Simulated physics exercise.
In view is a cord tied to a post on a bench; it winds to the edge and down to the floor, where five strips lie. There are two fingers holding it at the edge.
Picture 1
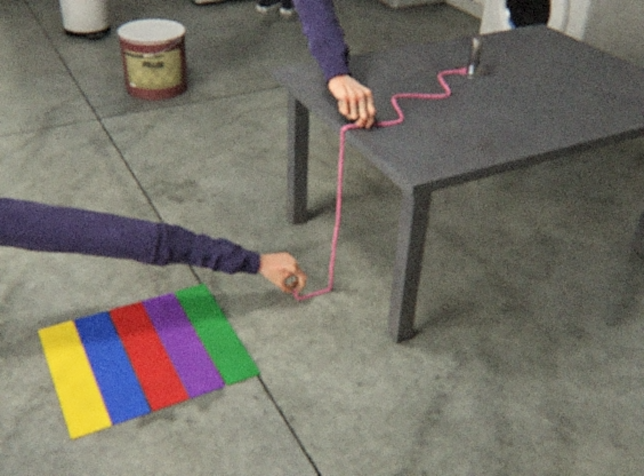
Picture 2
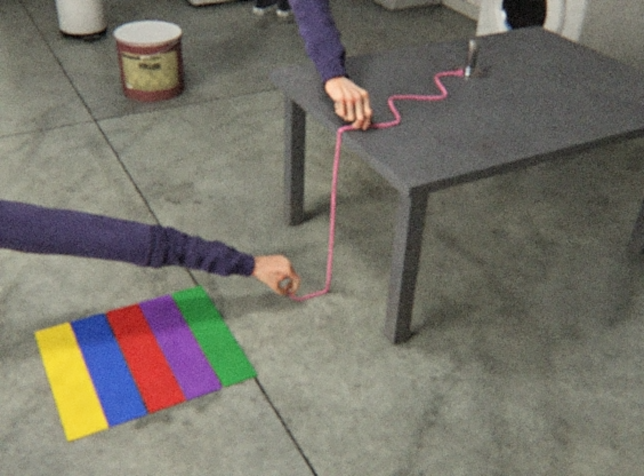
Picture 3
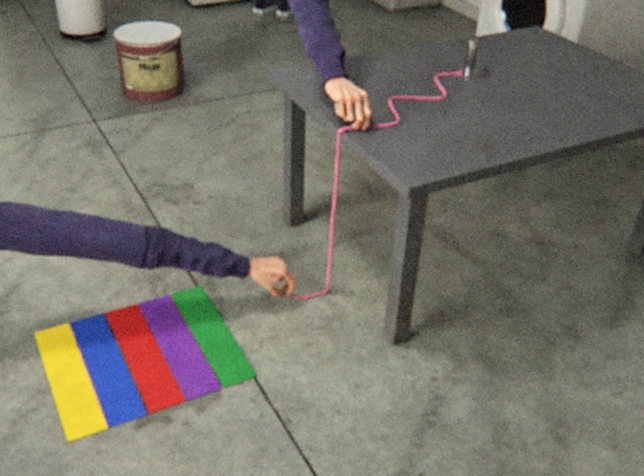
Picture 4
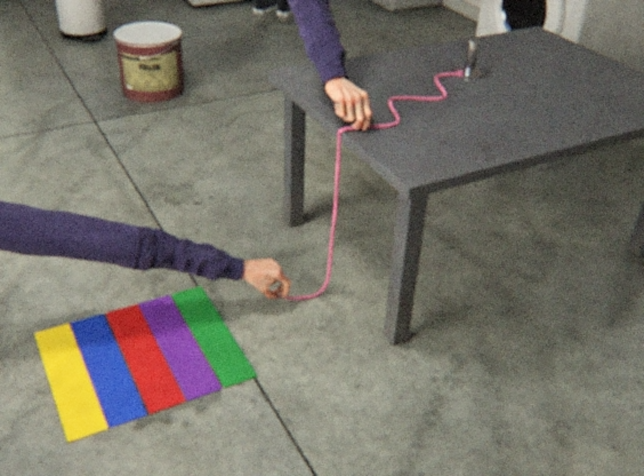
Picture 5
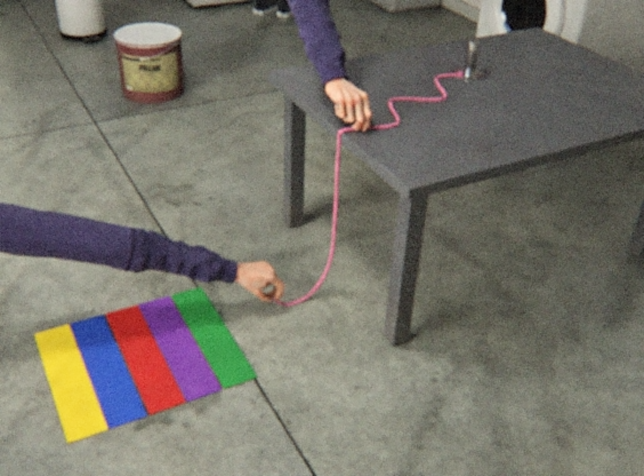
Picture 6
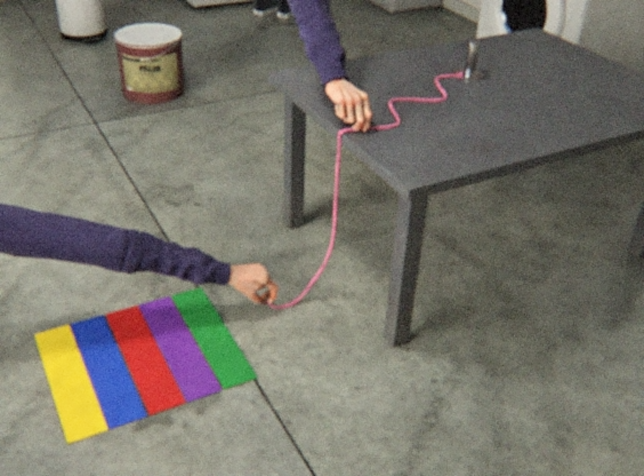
A hand near the floor drew the loose end of a pink cord slowly left toward the green strip, straightening its bend into a slant, while another hand held the cord at the table's edge.
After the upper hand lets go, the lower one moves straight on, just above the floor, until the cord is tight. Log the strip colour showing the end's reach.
Reach: Blue strip.
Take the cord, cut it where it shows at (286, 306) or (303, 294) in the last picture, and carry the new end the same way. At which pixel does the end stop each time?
It would end up close to (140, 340), then close to (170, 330).
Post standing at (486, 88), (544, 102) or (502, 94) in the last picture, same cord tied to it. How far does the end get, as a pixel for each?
Places per try: (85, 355); (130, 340); (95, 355).
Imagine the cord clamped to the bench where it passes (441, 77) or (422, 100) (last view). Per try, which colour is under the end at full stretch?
The first attempt gives blue; the other gives red.
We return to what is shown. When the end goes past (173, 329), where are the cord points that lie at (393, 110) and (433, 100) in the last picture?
Around (358, 117) and (404, 100).
Soon after, end near (173, 330); over purple.
Then, end near (129, 343); over red.
At full stretch, end near (103, 351); over blue. It gets as far as the blue strip.
